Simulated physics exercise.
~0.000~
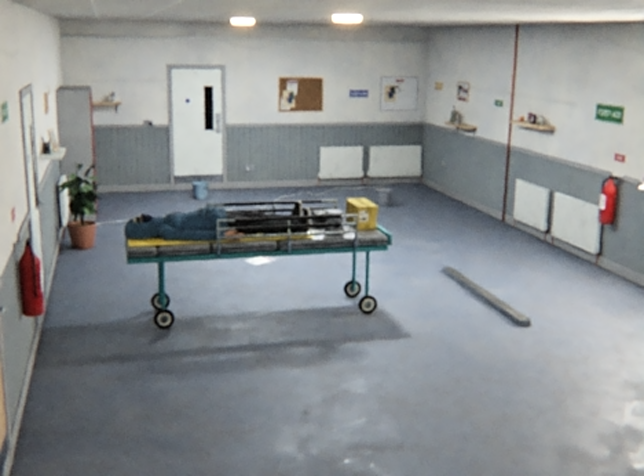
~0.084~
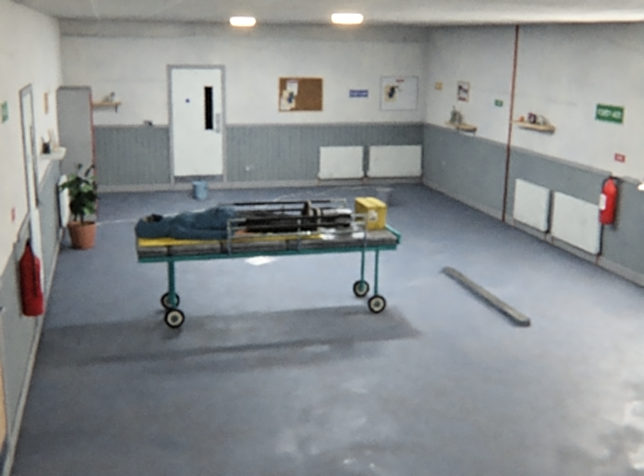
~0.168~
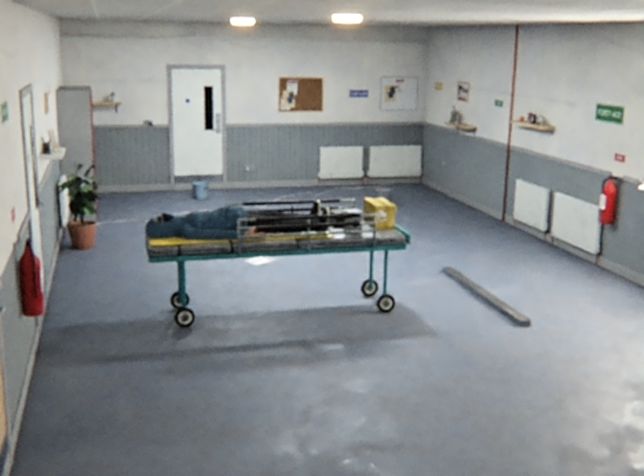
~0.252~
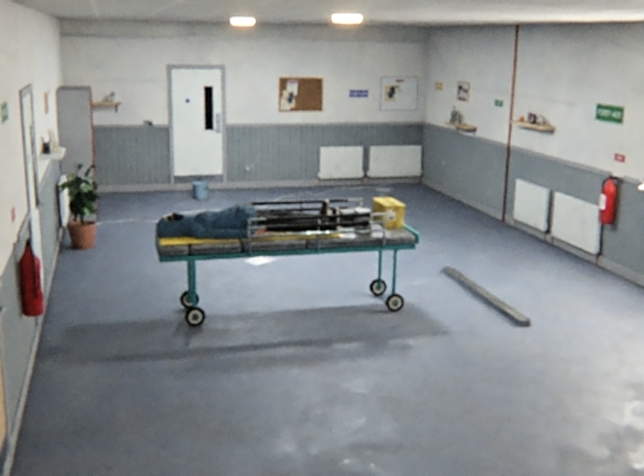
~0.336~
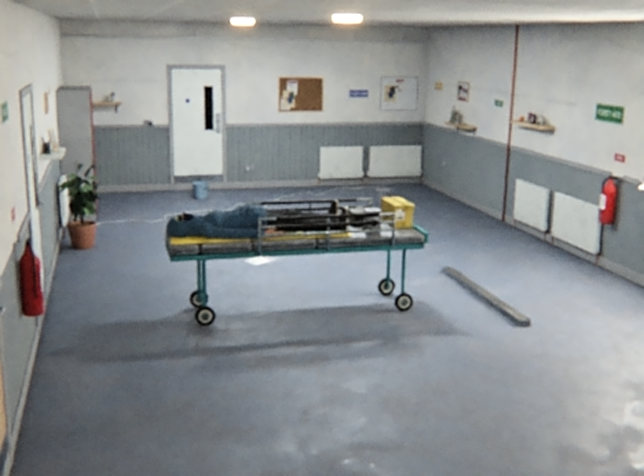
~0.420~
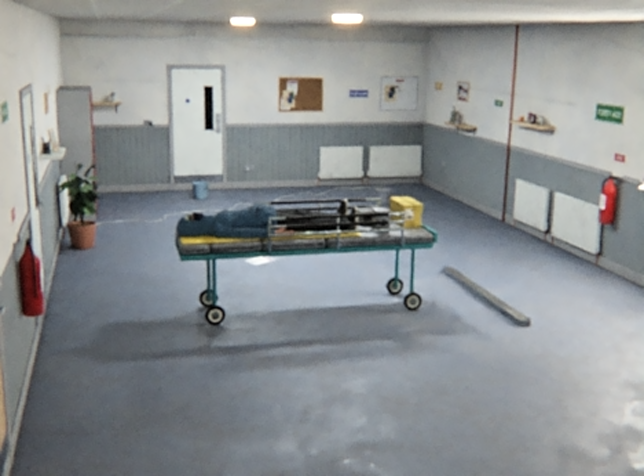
A green-framed wheeled trolley stands left of centre in a large, blue-floored room with white and grey walls, seen from above by a still camera. It carries a dark blue bundle at its left, dark gear amid rails and a yellow item at its right, with a grey sill lying on the floor to the right. The trolley rolls steadily a short way rightward, towards the sill, its load keeping its place.
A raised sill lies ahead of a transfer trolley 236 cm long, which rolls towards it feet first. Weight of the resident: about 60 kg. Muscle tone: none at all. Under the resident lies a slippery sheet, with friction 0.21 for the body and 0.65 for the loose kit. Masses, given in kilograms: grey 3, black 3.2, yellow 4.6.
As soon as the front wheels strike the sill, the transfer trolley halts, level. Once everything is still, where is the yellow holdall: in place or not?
In place.
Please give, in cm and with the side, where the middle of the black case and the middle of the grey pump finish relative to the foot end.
The black case ends 40 cm short and the grey pump ends 40 cm short.
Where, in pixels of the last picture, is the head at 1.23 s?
(284, 223).
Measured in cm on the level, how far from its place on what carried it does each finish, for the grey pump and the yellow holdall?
Grey pump about 10, yellow holdall about 10.
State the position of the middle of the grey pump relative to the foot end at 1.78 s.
About 40 cm short of it.
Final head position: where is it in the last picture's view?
End position: Roughly (298, 222) in the last view.
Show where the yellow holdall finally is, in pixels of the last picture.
Around (481, 209).
Contact comes at 1.08 s.
After 1.23 s the yellow holdall is 8 cm short of the foot end, tilted 0°, near (481, 209) in the last picture's view; the grey pump 42 cm short of the foot end, tilted 5°.
After 1.48 s the yellow holdall is 8 cm short of the foot end, tilted 0°, near (481, 209) in the last picture's view.
After 1.78 s the yellow holdall is 8 cm short of the foot end, tilted 0°, near (481, 209) in the last picture's view.
Final state at 2.0 s, grey pump stays on; black case stays on; yellow holdall stays on; left ankle stops short of the foot end.
